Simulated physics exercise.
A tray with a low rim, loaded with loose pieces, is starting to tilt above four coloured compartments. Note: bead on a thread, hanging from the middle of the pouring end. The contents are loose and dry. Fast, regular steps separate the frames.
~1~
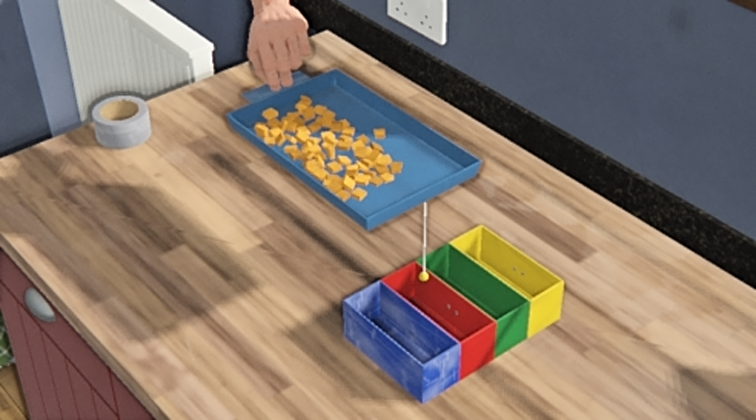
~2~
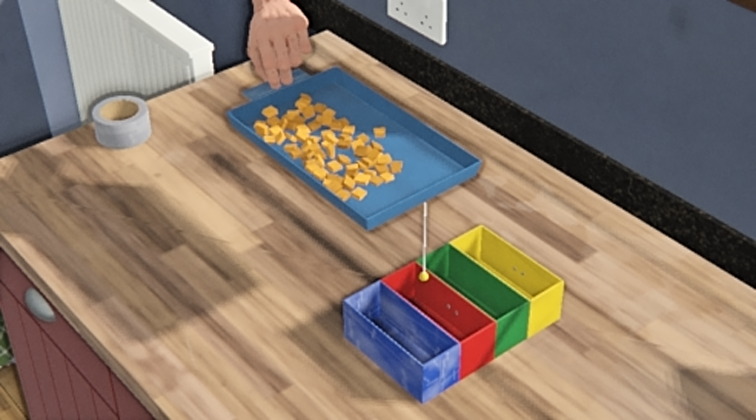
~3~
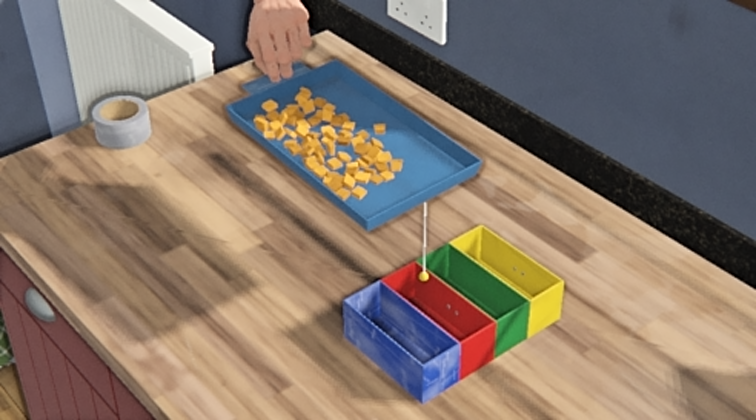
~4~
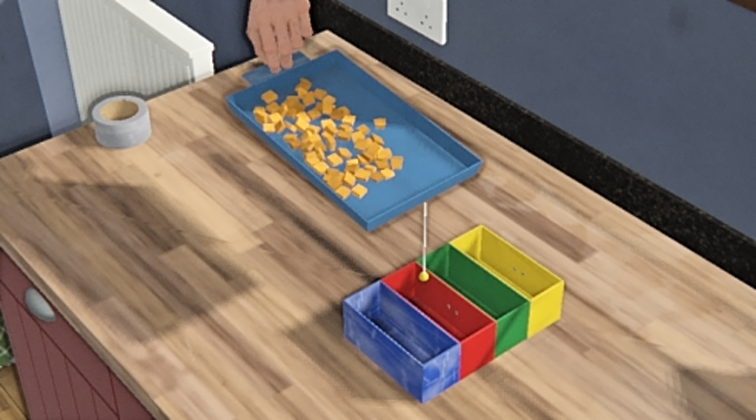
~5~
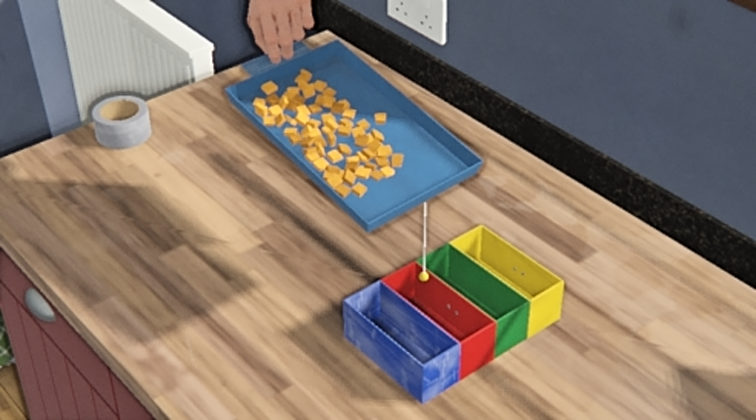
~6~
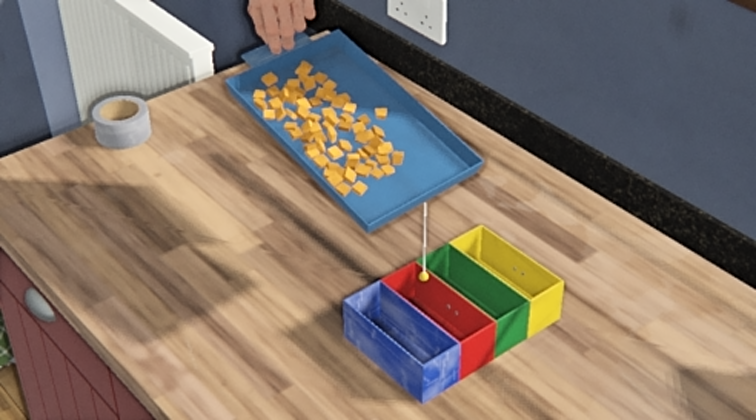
Kitchen worktop with a hand slowly raising the far end of a blue tray of small orange pieces near four coloured compartments.
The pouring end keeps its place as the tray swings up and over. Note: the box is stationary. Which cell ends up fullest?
The blue cell.
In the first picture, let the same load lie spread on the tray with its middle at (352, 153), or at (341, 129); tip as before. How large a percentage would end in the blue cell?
The first start yields 60 per cent, the second 50 per cent.
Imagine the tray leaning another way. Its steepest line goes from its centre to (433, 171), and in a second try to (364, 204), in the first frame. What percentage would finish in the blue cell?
0 % and 60 %.
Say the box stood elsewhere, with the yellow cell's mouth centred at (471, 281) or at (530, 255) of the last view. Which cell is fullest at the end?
With the first placing it's that red cell, with the second it's blue.
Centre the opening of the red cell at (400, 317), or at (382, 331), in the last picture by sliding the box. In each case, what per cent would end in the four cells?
First some 100, then 100 per cent.
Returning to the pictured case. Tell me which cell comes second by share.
Runner-up: The red one.
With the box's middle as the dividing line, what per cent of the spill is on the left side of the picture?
Reading: Around 80 %.
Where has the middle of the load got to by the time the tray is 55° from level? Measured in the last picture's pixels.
I'd mark the middle close to (387, 195).
Soon after the last picture, tray tipped steeply; nearly all on the tray; a stray few falling or outside the box.
A little later, tray tipped right over; nearly all on the tray; a stray few in the blue cell; a stray few falling or outside the box.
Later still, tray tipped past a quarter turn; about half in the blue cell; about a quarter in the red cell; a small part in the green cell; a small part falling or outside the box.
At rest, tray tipped past a quarter turn; about half in the blue cell; about a quarter in the red cell; a small part in the green cell; none in the yellow cell; a small part outside the box.
